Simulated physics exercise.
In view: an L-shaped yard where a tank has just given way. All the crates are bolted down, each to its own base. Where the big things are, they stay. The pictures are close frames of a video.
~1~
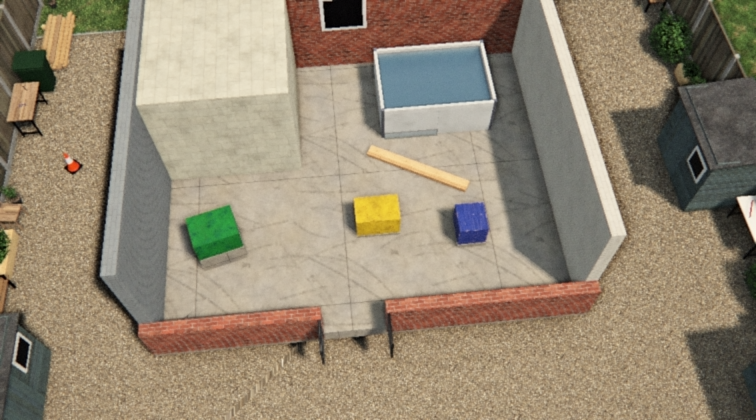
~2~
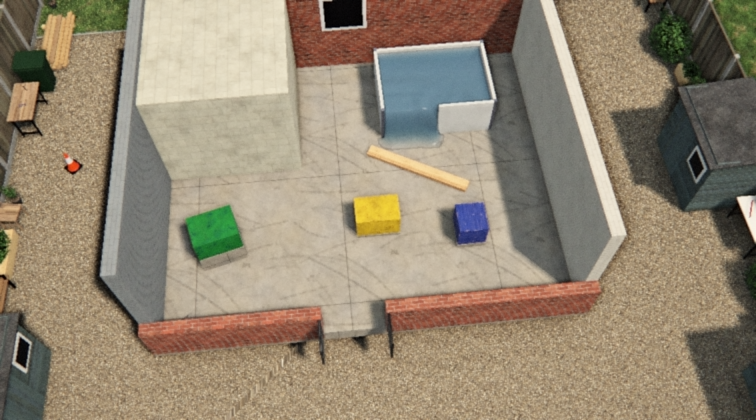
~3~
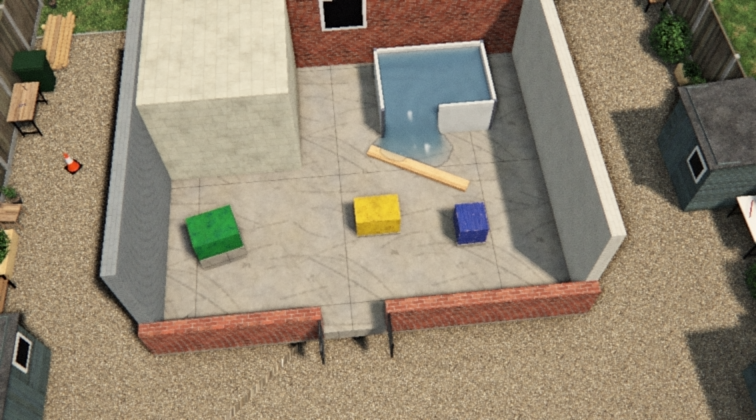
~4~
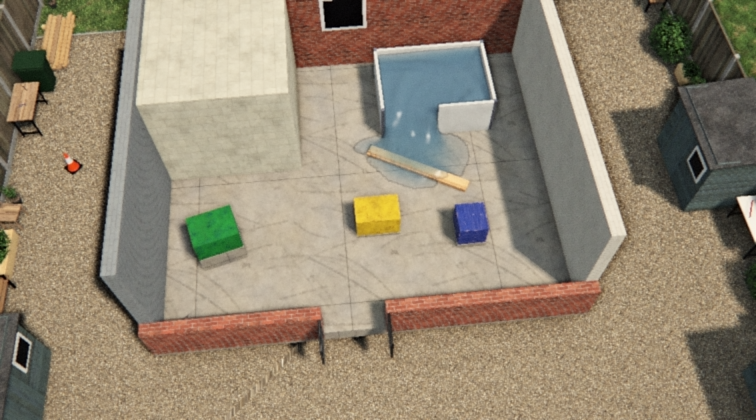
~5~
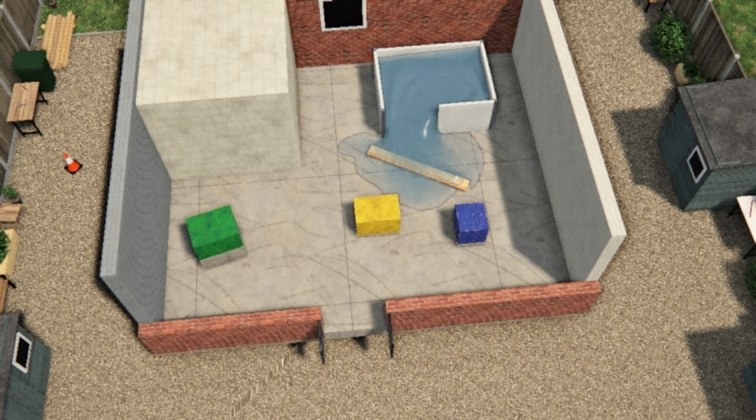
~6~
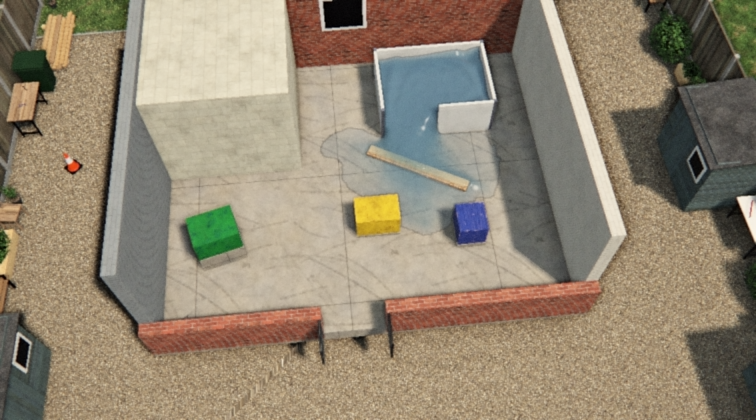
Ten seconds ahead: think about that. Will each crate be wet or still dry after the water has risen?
Result: The yellow crate ends up wet, the green crate ends up dry, the blue crate ends up wet.
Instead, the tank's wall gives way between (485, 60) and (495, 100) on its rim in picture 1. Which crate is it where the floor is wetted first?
Answer: The blue crate.
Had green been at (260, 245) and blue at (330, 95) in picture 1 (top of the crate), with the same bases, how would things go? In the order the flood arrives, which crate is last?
Crate marked blue.
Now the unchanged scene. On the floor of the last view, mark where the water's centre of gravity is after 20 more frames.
I'd put it at around (413, 186).
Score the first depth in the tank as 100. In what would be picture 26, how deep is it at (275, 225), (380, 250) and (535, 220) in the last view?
First 4, next 0, last 20 in a hundred.
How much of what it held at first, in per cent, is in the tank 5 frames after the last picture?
62 percent or thereabouts.
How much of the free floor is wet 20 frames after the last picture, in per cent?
About 80 %.
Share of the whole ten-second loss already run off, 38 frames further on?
My reading is near 35 per cent.
A moment on, water covers 35 % of the floor; the yellow crate water round its plinth, the green crate not reached, the blue crate water round its plinth.
Next, water covers 55 % of the floor; the yellow crate water round its plinth, the green crate water round its plinth, the blue crate water round its plinth.
Then, water covers 80 % of the floor; the yellow crate water round its plinth, the green crate water round its plinth, the blue crate water round its plinth.
Later, water covers 95 % of the floor; the yellow crate water round its plinth, the green crate water round its plinth, the blue crate water round its plinth.
In the end, water covers 100 % of the floor; the yellow crate was topped, the green crate stayed above the water, the blue crate was topped.
